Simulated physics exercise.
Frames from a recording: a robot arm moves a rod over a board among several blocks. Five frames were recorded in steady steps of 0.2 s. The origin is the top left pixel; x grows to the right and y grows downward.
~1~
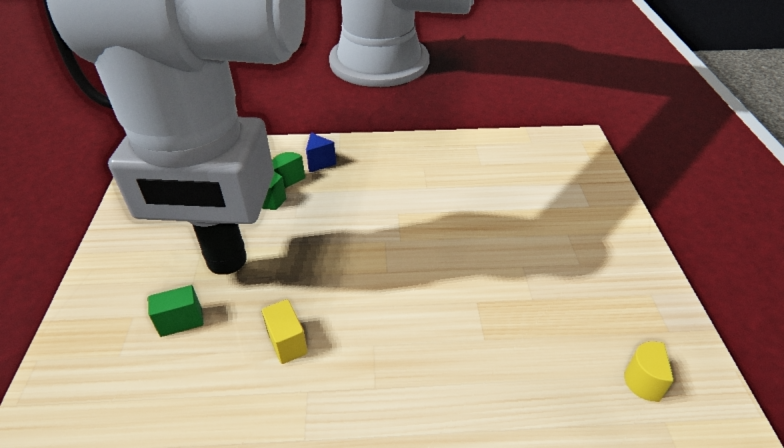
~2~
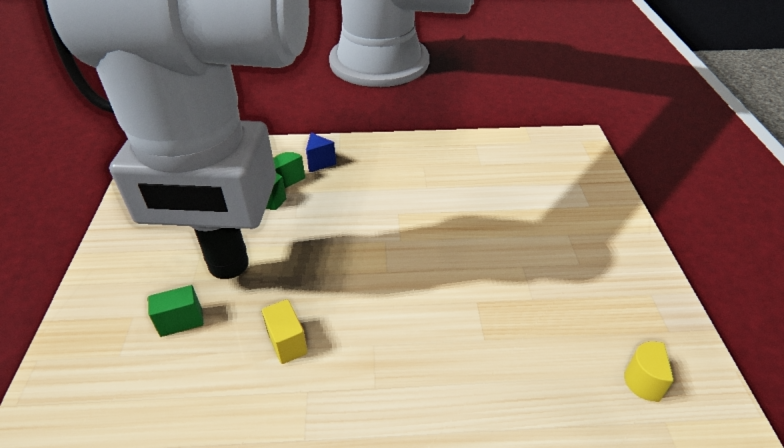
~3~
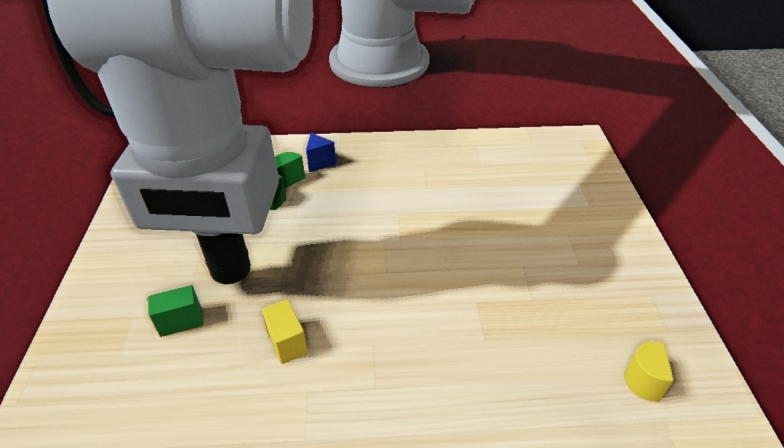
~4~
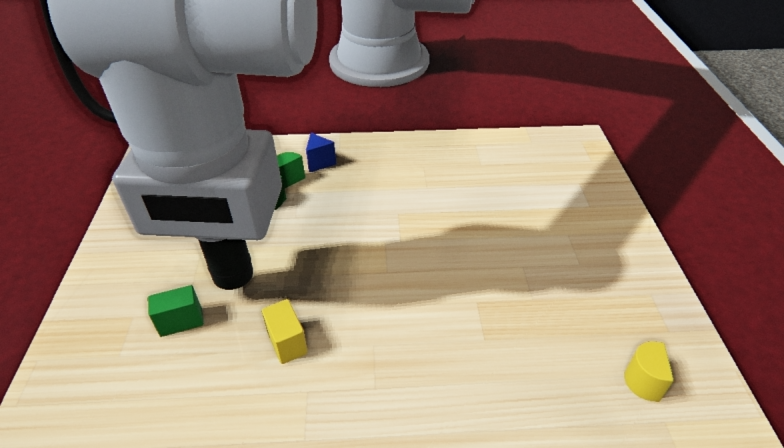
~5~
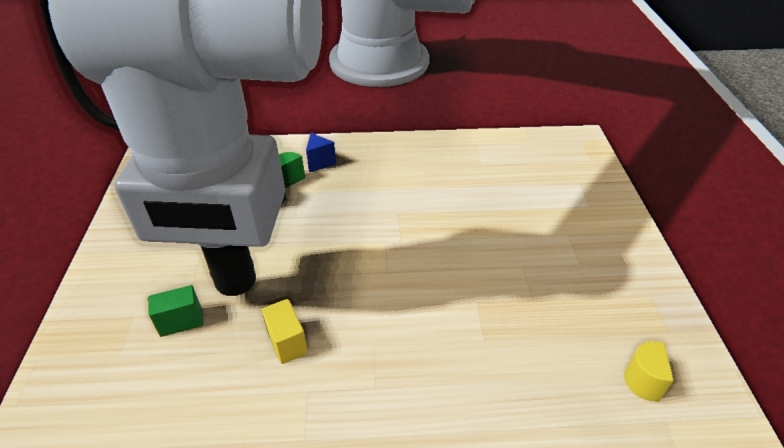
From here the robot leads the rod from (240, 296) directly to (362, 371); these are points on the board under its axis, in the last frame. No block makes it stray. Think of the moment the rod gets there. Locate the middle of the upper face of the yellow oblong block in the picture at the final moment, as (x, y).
Most likely (336, 390).
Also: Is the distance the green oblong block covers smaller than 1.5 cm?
Yes, I think so.
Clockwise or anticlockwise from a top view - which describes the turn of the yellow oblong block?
It ends up turned clockwise.
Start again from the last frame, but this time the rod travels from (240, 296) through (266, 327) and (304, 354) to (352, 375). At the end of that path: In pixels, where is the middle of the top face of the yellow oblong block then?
The top centre is at (394, 371).
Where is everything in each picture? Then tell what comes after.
The first picture shows rod's lower end (227, 261); green oblong block (171, 299); yellow oblong block (282, 320).
The second picture shows rod (229, 265); blocks still.
The third picture shows rod (231, 270); blocks still.
The fourth picture shows rod (233, 276); blocks still.
The fifth picture shows rod (236, 281); green oblong block (171, 299); yellow oblong block (282, 320).
On the path given first. One third of the way, rod (275, 305); yellow oblong block (292, 329).
Two thirds of the way, rod (316, 330); yellow oblong block (323, 362), turned 25° clockwise.
At the end, rod (361, 358); green oblong block still; yellow oblong block (336, 390), turned 55° clockwise.
